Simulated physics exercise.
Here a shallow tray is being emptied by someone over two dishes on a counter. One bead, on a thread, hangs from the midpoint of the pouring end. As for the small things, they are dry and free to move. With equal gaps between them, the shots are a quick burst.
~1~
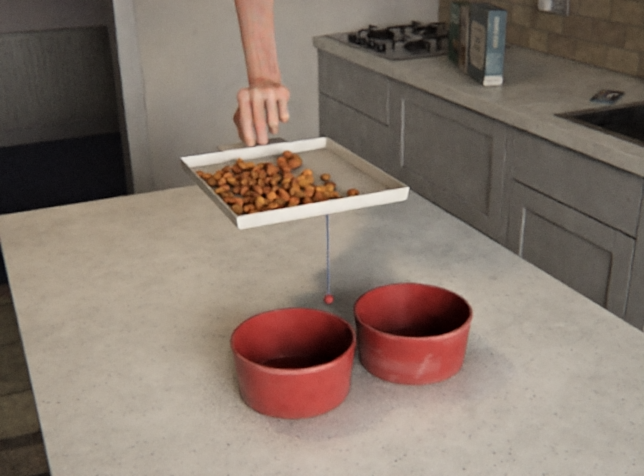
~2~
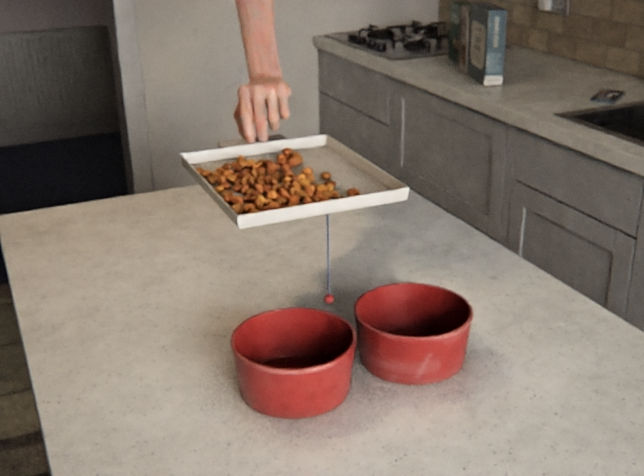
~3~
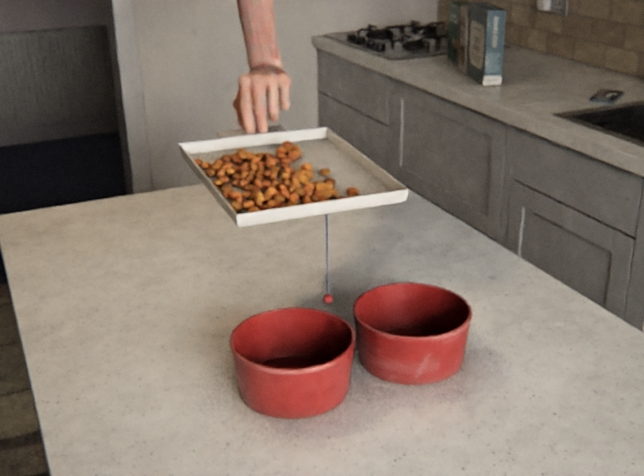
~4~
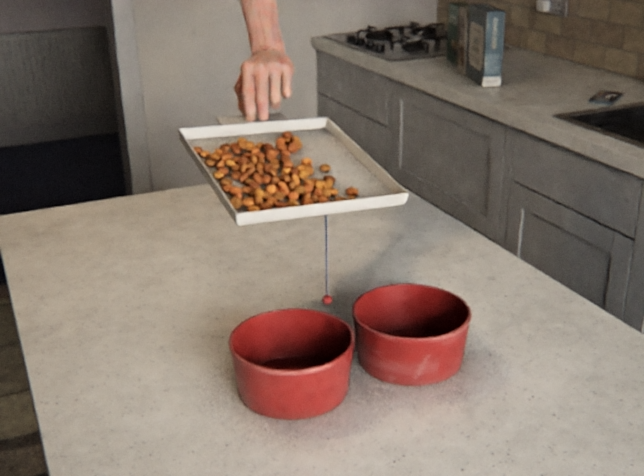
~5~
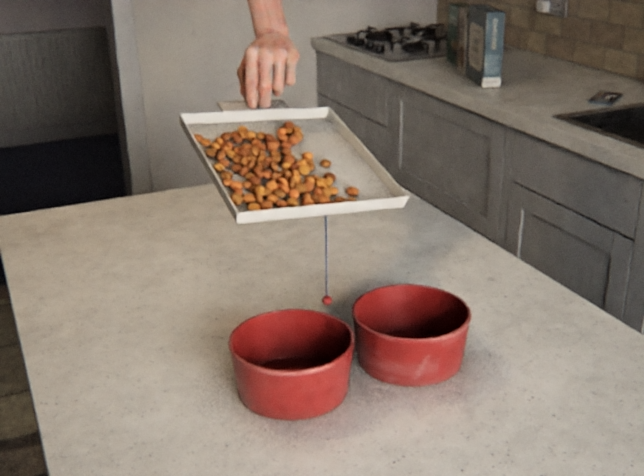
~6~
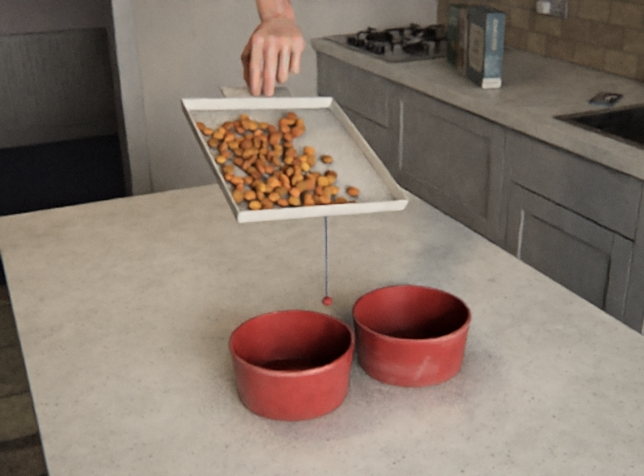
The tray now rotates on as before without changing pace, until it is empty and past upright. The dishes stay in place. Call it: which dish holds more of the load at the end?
The right one holds more.
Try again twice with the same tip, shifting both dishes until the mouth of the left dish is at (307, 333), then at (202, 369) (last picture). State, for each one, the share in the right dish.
About 60 and 50 per cent.
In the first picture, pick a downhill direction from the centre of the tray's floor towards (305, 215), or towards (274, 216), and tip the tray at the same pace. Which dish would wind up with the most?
The leftmost dish, then the leftmost dish.
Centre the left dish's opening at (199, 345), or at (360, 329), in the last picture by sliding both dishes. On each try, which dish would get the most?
Result for the first try: The dish on the right side; for the second: The dish on the left side.
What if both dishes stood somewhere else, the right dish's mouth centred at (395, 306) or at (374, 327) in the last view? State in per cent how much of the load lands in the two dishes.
You'd see roughly 80 per cent first and roughly 80 per cent second.
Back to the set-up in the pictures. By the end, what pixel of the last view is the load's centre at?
Centre at rest: Close to (399, 360).
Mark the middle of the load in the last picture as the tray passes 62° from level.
Mark it at roughly (330, 186) in the final frame.
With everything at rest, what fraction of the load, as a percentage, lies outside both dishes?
Somewhere around 20 in a hundred.
Soon after the last picture, tray tipped steeply; nearly all on the tray; a stray few in the air.
A little later, tray tipped right over; about a third on the tray; a small part in the left dish; about a third in the right dish; a small part outside both; a small part in the air.
Later still, tray tipped past a quarter turn; about a quarter in the left dish; about two thirds in the right dish; about a quarter outside both.
At rest, tray tipped past a quarter turn; about a quarter in the left dish; about two thirds in the right dish; about a quarter outside both.
